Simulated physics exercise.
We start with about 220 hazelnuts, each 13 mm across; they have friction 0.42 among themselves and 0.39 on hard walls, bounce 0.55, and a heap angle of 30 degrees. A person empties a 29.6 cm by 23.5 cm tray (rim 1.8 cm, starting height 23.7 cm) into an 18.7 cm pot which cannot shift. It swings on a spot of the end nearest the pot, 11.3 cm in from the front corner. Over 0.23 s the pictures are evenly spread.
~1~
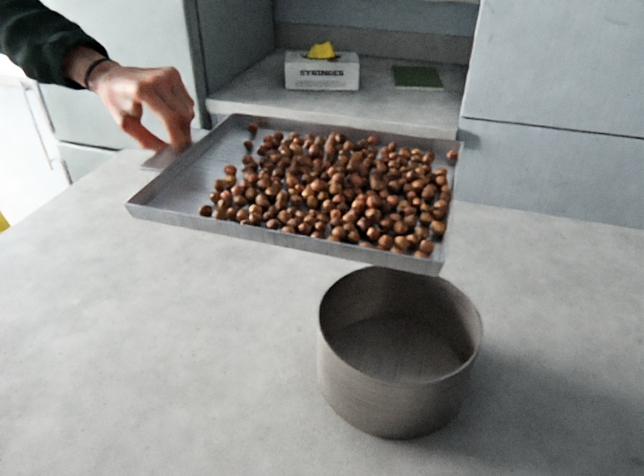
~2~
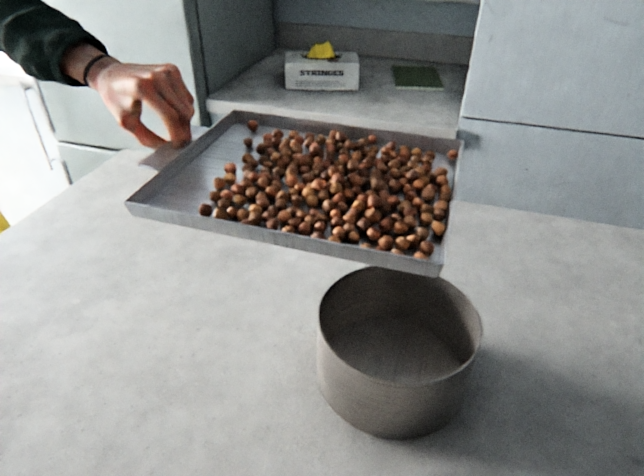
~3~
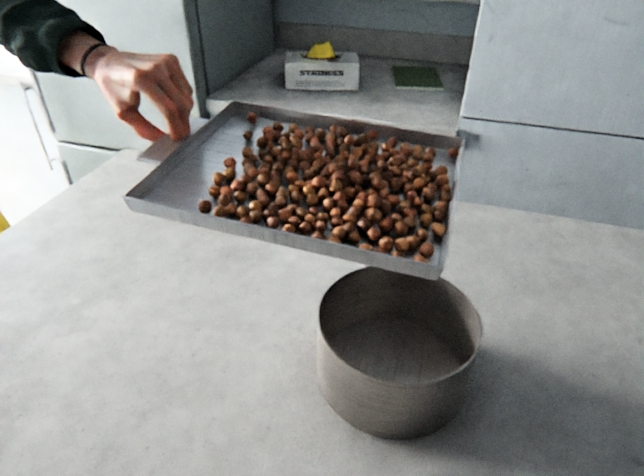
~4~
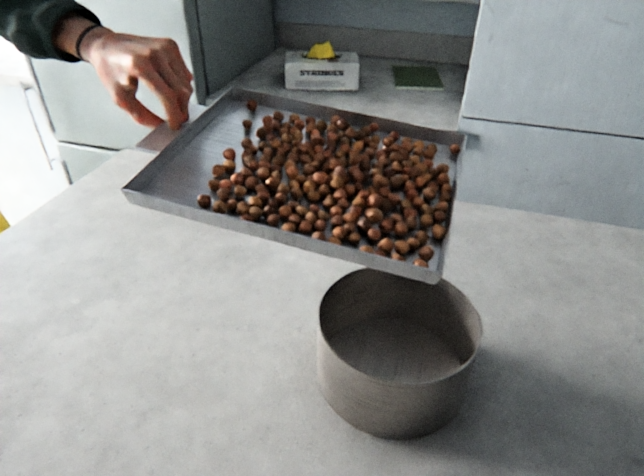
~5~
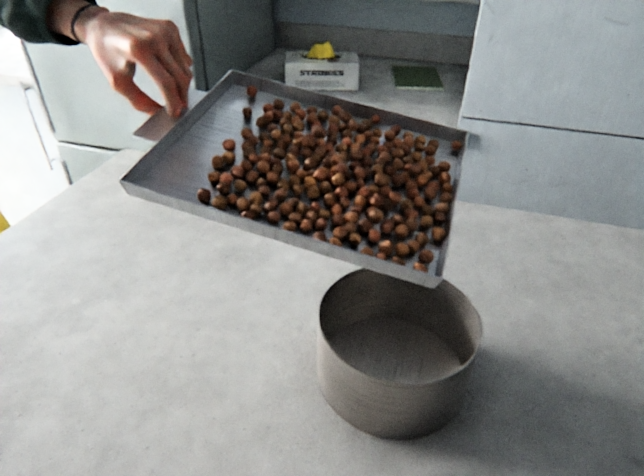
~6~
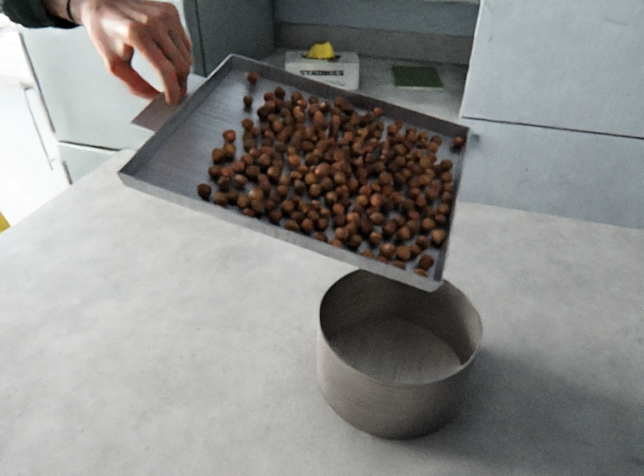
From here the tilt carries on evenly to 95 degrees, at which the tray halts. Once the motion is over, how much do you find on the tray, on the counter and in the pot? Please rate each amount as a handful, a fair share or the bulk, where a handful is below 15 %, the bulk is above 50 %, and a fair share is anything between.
Tray: A handful; counter: A fair share; pot: The bulk.
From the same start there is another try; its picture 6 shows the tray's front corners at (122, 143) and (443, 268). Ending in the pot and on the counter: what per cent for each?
Final per cent - pot 20, counter 80.
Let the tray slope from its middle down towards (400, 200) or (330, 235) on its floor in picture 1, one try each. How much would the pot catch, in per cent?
The share comes to roughly 15 in a hundred, then roughly 70 in a hundred.
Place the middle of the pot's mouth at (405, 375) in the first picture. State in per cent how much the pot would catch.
The share would be some 95 per cent.
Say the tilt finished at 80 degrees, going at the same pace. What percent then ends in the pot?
Share in the pot: Around 55 %.
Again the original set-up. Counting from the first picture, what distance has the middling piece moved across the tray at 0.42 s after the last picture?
Around 3 centimetres.
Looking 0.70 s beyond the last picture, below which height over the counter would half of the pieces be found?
Median height: Approx. 30 cm.
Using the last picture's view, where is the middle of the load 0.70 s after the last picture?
Roughly pixel (391, 171).
Then, 0.42 s after the last picture, tilt 54 degrees; the tray holds 100 %, the pot 0 %.
Then, 0.70 s after the last picture, tilt 79 degrees; the tray holds 100 %, the pot 0 %.
Then, 1.09 s after the last picture, tilt 95 degrees; the tray holds 10 %, the pot 50 %.
In the end, tray 0 %, counter 35 %, pot 65 %.
